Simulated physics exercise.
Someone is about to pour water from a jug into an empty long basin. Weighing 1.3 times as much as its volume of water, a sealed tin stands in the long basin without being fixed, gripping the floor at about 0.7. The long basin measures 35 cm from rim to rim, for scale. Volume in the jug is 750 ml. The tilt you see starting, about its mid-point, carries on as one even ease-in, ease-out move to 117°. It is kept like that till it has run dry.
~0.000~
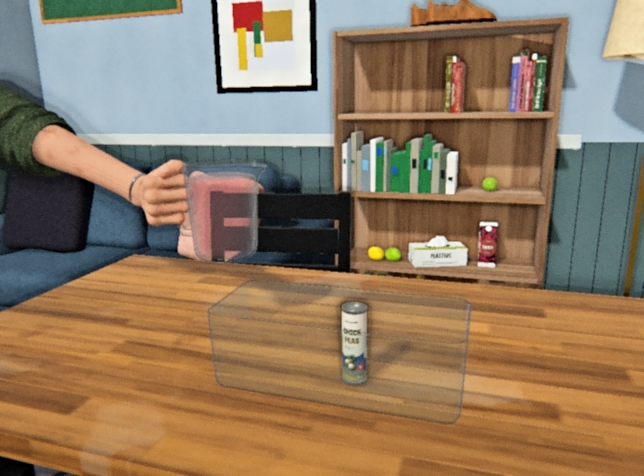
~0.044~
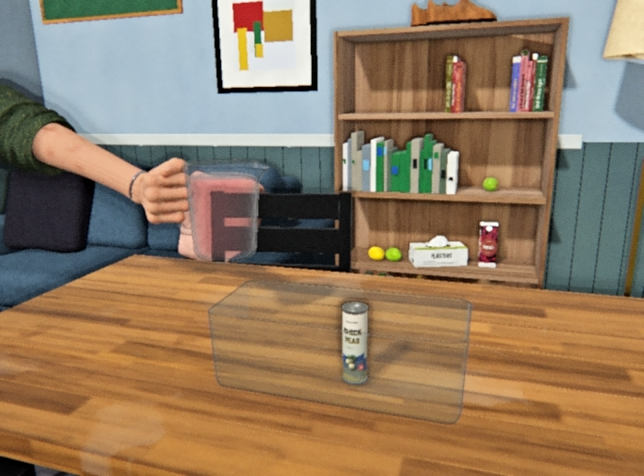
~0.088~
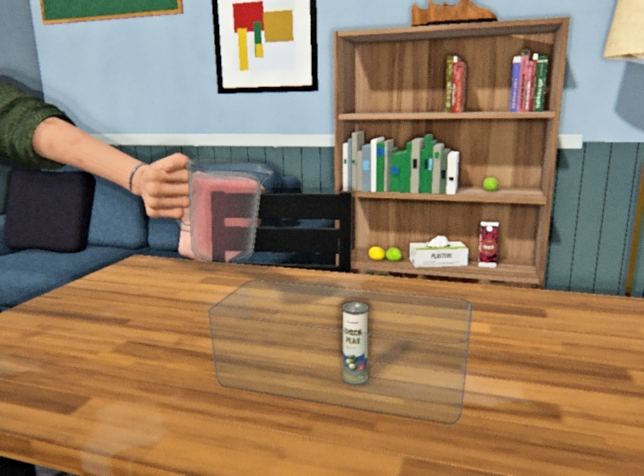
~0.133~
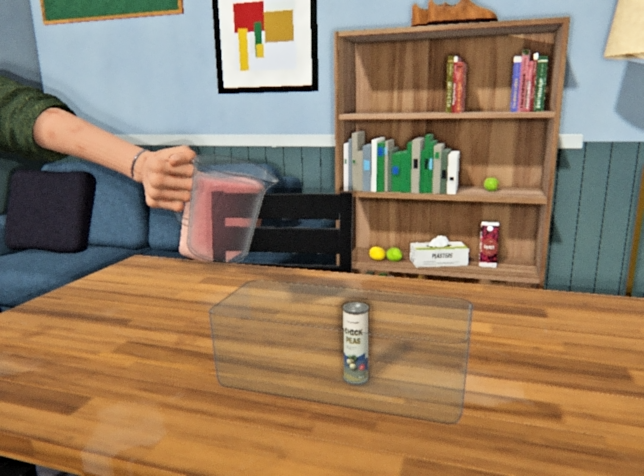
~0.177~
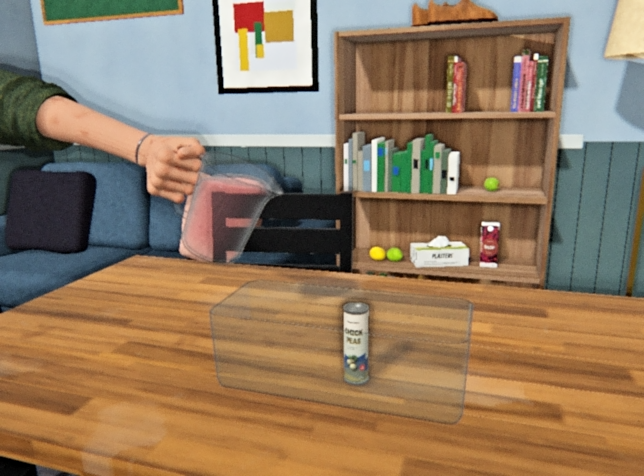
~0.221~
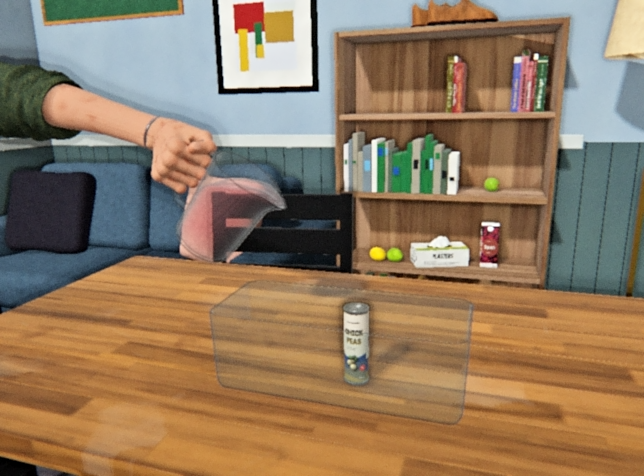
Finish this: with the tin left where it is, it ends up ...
It ends up standing.
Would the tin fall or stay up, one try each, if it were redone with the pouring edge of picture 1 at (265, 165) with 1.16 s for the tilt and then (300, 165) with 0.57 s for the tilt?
In the first try it remains standing; in the second it remains standing.
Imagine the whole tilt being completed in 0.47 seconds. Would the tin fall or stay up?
After the tilt, the tin is still standing.
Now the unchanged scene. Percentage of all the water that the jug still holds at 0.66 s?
About 7 percent.
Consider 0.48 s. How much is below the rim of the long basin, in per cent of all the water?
Near 28 in a hundred.
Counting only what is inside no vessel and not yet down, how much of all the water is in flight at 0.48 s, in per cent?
About 24 per cent.
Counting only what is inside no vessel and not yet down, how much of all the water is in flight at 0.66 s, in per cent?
12 per cent, roughly.
After 0.48 s the tilt is 109° and 49 per cent is still to pour; the tin stands where it began.
After 0.66 s the tilt is 117° and 7 per cent is still to pour; the tin stands where it began.
After 0.86 s the tilt is 117° and 0 per cent is still to pour; the tin stands where it began.
After 1.07 s the tilt is 117° and 0 per cent is still to pour; the tin stands where it began.
In the end the tin stands where it began.
